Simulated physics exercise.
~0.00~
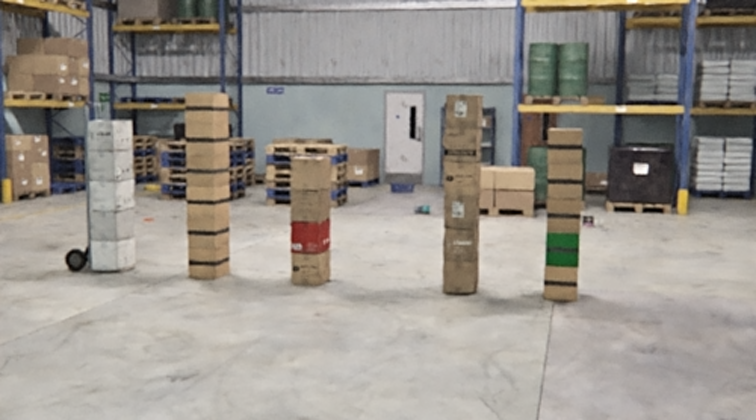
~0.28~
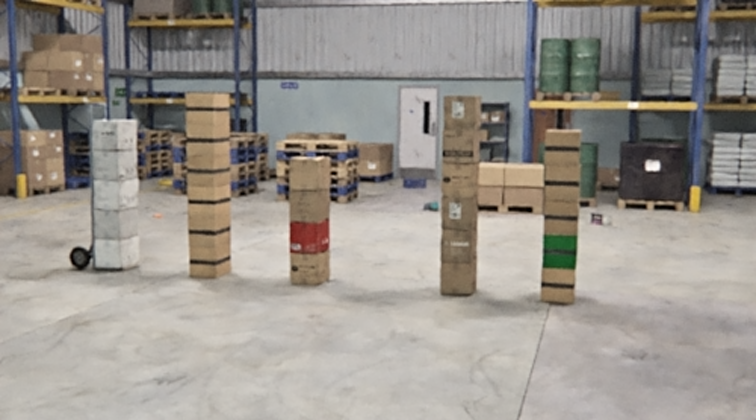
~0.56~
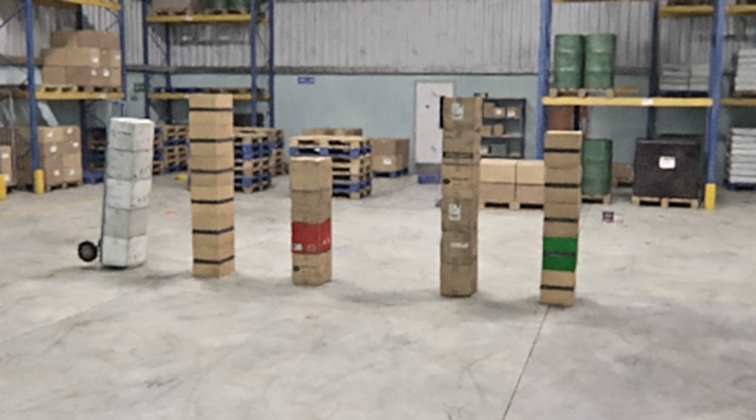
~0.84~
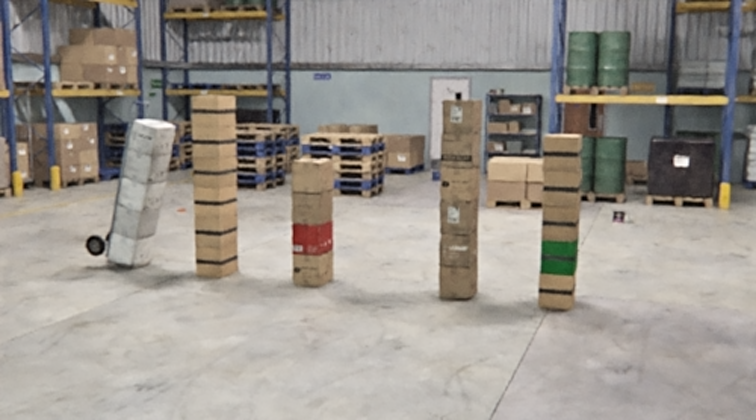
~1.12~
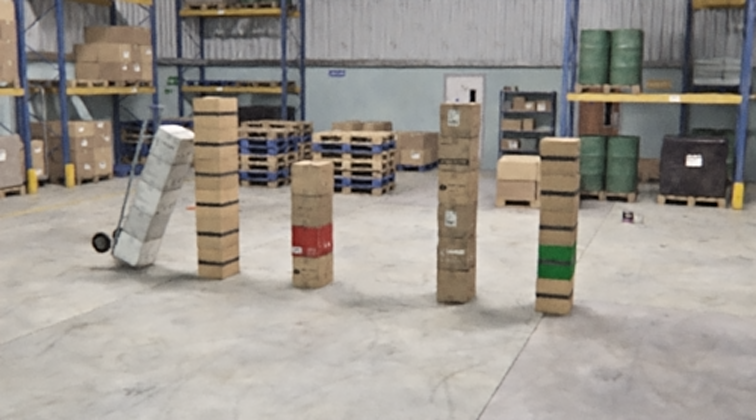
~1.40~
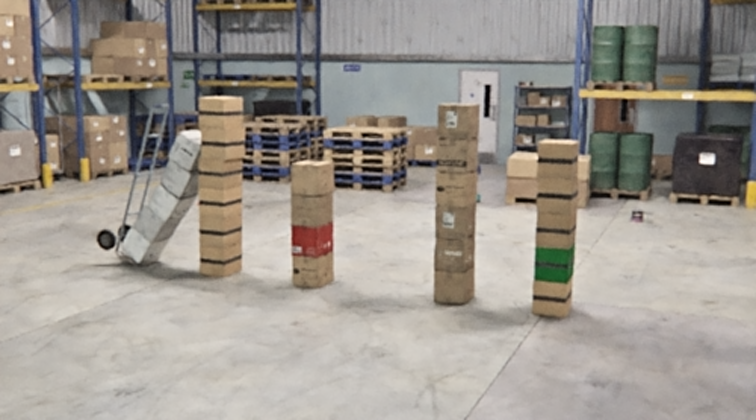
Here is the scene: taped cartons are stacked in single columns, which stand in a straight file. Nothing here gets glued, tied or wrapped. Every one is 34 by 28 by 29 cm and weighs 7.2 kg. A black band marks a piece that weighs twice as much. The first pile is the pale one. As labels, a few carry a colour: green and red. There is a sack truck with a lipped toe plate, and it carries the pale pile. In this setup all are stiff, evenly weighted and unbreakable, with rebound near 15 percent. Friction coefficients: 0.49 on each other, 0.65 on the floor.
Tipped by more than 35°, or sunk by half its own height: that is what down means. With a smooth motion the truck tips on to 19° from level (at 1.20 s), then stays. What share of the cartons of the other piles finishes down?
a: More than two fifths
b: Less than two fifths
The answer is a.
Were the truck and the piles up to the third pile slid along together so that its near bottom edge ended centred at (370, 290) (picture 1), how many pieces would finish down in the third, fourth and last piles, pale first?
Third 4, fourth 5, last 5.
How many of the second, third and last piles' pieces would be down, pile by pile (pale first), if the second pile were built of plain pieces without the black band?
In that case the second pile has 6 down, the third 4, the last 5.
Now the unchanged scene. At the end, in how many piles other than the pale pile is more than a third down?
3.
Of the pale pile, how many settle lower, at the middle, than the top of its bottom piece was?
For the pale pieces, I get 3.
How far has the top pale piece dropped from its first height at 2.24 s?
Roughly 30 cm.
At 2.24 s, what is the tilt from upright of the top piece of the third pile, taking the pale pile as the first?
Measured from upright, roughly 0°.
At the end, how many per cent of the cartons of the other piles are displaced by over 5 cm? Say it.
75 percent.
By 2.24 s, 5 of the pale pile down; none of the 21 other cartons down, 6 disturbed.
By 2.78 s, 5 of the pale pile down; 6 of the 21 other cartons down; red carton tilted 27°.
By 3.52 s, 5 of the pale pile down; 16 of the 21 other cartons down; red carton on its side.
When it is over (5.0 s), 5 of the pale pile down; 16 of the 21 other cartons down; red carton on its side; green carton unmoved. That is 76 per cent. In pixels of the last frame, middles, red carton near (377, 276), green carton near (556, 261).
